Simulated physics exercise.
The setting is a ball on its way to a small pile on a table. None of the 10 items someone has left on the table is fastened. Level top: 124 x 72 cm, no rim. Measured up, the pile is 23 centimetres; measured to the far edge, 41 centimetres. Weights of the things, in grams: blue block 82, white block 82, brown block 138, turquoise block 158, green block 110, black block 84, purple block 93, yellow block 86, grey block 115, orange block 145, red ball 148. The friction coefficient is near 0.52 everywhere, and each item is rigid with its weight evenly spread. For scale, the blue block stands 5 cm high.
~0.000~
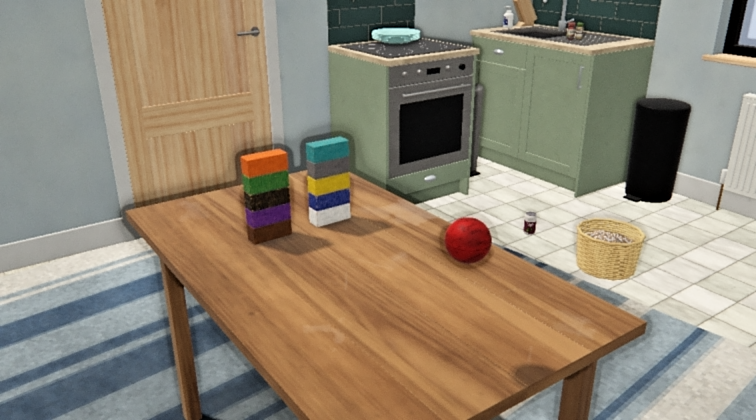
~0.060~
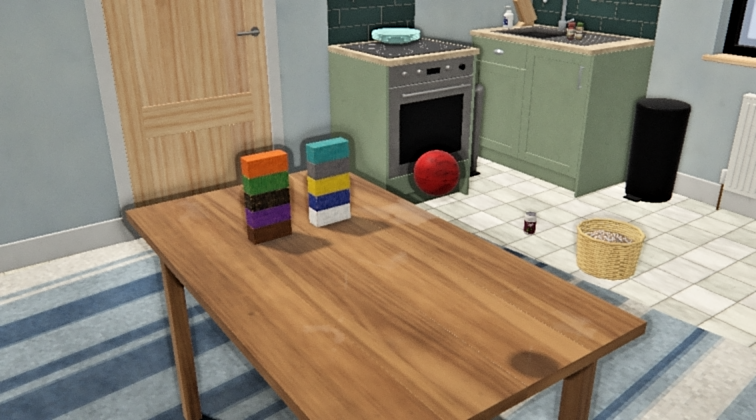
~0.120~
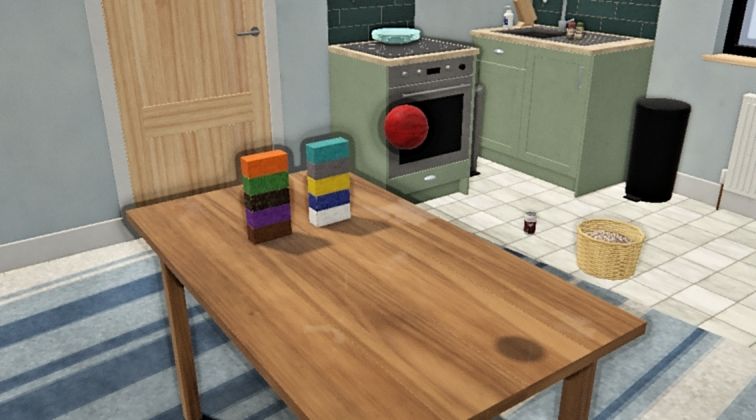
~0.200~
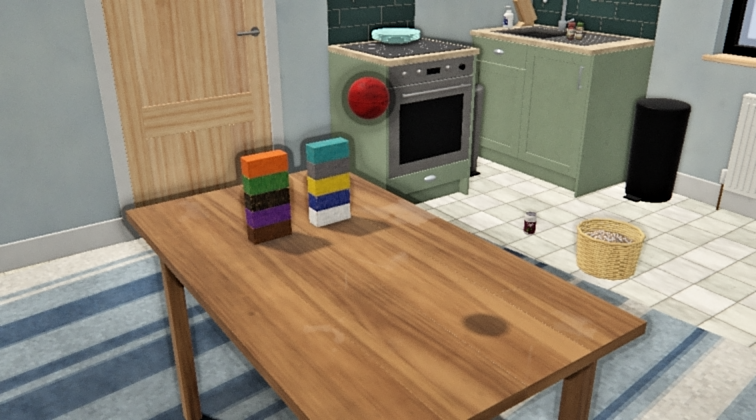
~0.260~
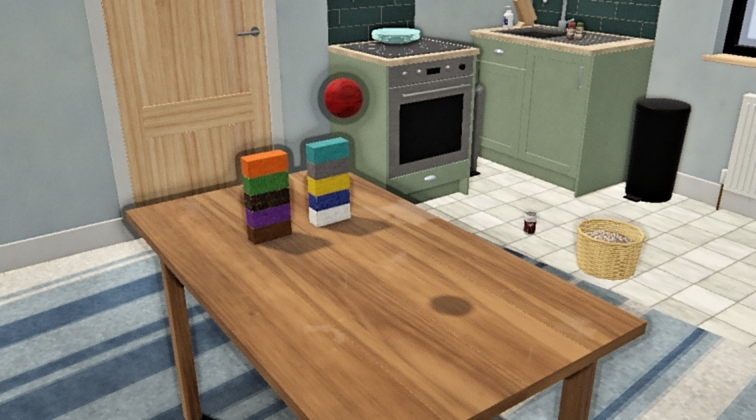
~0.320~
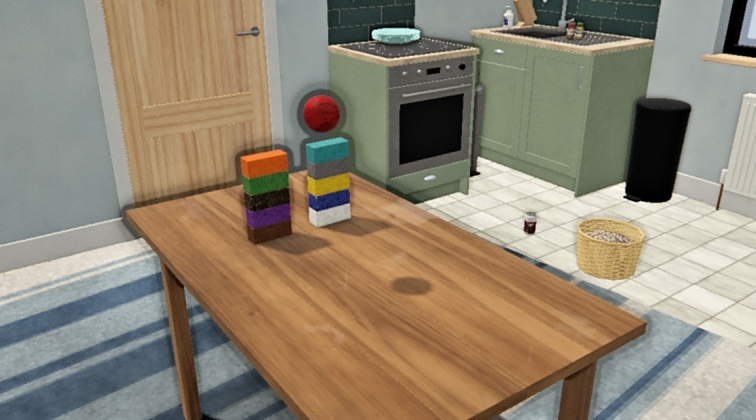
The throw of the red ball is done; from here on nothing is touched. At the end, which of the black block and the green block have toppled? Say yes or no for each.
Black block: Yes; green block: Yes.
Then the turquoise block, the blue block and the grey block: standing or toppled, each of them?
Well, the turquoise block holds steady, the blue block holds steady, and the grey block holds steady.
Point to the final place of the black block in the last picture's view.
About (242, 212).
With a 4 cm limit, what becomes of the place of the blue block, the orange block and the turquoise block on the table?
Blue block: Remains in place; orange block: Is displaced; turquoise block: Remains in place.
After 0.62 s, red ball near (300, 232); green block 21° off upright near (252, 176); black block 21° off upright near (258, 192); orange block 21° off upright.
After 0.82 s, red ball near (305, 234); green block on its side near (234, 204); black block on its side near (243, 212); orange block 72° off upright.
In the end (1.4 s), toppled on the table, brown block, green block, black block, purple block and orange block; the other 5 under 4 cm from the start. At the end, from the last picture's camera, black block near (242, 212), green block near (230, 207).
